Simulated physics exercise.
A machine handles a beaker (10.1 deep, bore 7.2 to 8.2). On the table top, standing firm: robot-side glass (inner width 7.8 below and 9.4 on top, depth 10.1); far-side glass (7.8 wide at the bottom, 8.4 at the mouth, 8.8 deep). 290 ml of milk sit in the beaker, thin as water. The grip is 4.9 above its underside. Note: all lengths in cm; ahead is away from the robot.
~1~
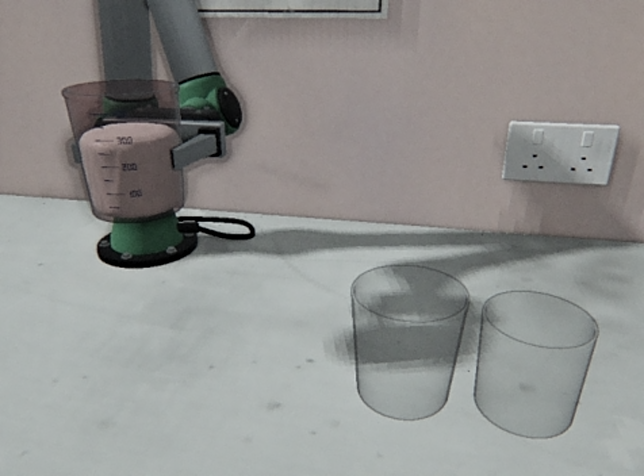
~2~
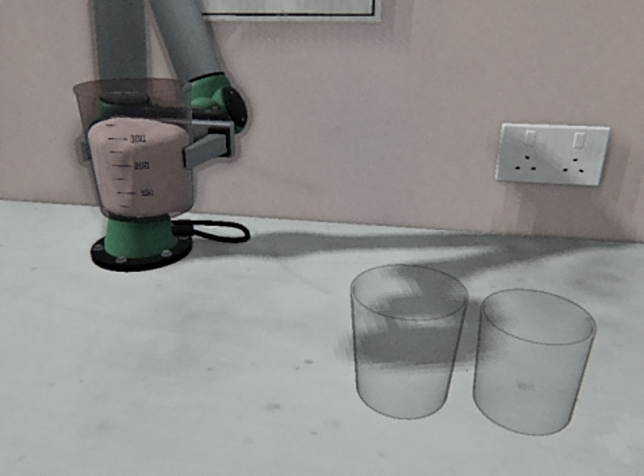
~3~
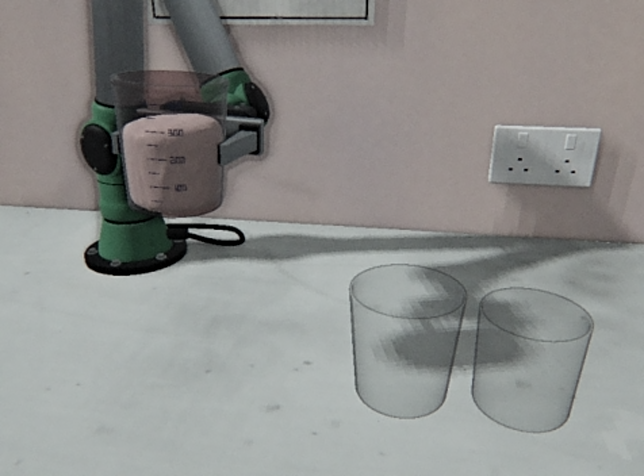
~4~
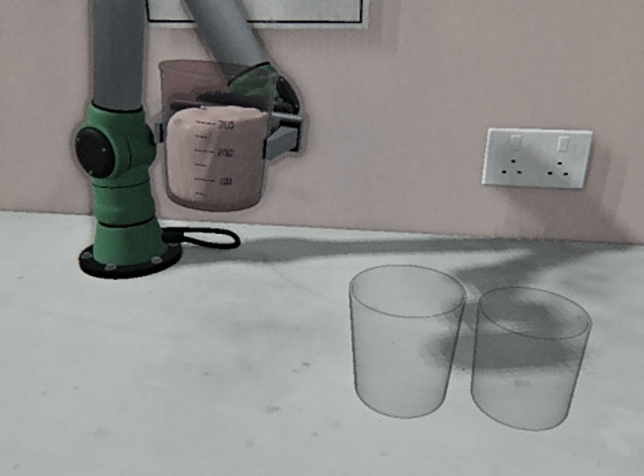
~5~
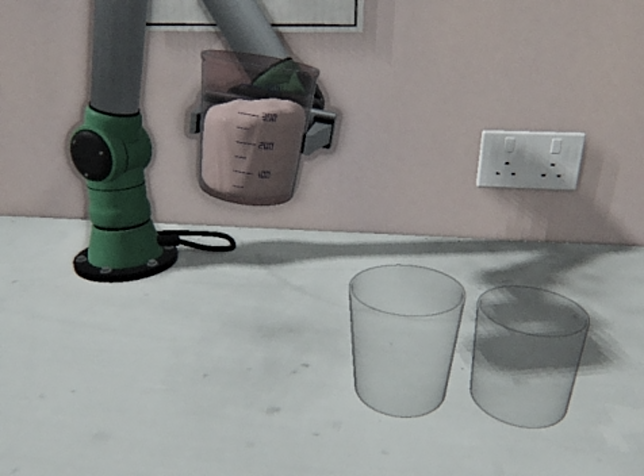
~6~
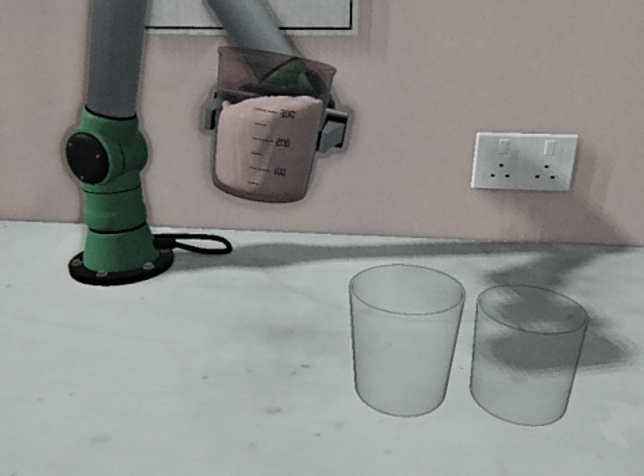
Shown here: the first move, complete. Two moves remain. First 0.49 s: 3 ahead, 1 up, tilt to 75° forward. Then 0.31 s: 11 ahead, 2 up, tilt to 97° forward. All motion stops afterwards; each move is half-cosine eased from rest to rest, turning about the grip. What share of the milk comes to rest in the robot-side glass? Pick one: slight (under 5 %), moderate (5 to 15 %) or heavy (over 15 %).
Moderate.
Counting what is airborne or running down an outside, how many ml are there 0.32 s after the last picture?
It comes to close to 0 ml.
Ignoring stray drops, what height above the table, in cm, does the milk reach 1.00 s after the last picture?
Roughly 23 centimetres at most.
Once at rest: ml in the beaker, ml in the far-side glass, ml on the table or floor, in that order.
Roughly 0 ml, 50 ml and 220 ml.
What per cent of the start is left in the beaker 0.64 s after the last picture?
70 percent or so.
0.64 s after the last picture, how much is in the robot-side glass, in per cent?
About 10 per cent.
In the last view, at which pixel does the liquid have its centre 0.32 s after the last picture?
Near (295, 133).
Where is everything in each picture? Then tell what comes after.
The first picture shows the beaker middle at (132, 151), level; upper third of the milk around (130, 142), from x 80 to 180, top at y 125; 295 ml in the beaker.
The second picture shows the beaker middle at (142, 150), level; upper third of the milk around (136, 140), from x 90 to 190, top at y 120.
The third picture shows the beaker middle at (174, 145), tilted 3° forward; upper third of the milk around (173, 133), from x 125 to 220, top at y 115.
The fourth picture shows the beaker middle at (217, 137), tilted 7° forward; upper third of the milk around (218, 125), from x 170 to 265, top at y 105.
The fifth picture shows the beaker middle at (254, 130), tilted 9° forward; upper third of the milk around (256, 118), from x 205 to 305, top at y 100.
The sixth picture shows the beaker middle at (268, 127), tilted 10° forward; upper third of the milk around (273, 115), from x 220 to 320, top at y 95; 295 ml in the beaker.
Then, 0.32 s on, tilted 58° forward, liquid up to 26 above the table; 290 ml in the beaker.
Then, 0.64 s on, tilted 85° forward, liquid up to 29 above the table; 205 ml in the beaker, 30 ml in the robot-side glass, 15 ml in the far-side glass, 5 ml on the table or floor, 40 ml in the air or running down outside.
Then, 1.00 s on, tilted 97° forward, liquid up to 24 above the table; 135 ml on the table or floor, 35 ml in the far-side glass, 25 ml in the robot-side glass, 10 ml in the beaker, 85 ml in the air or running down outside.
Then, 1.80 s on, tilted 97° forward, liquid up to 24 above the table; 220 ml on the table or floor, 50 ml in the far-side glass, 25 ml in the robot-side glass.
In the end, 220 ml on the table or floor, 50 ml in the far-side glass, 25 ml in the robot-side glass. That is 8 % in the robot-side glass.
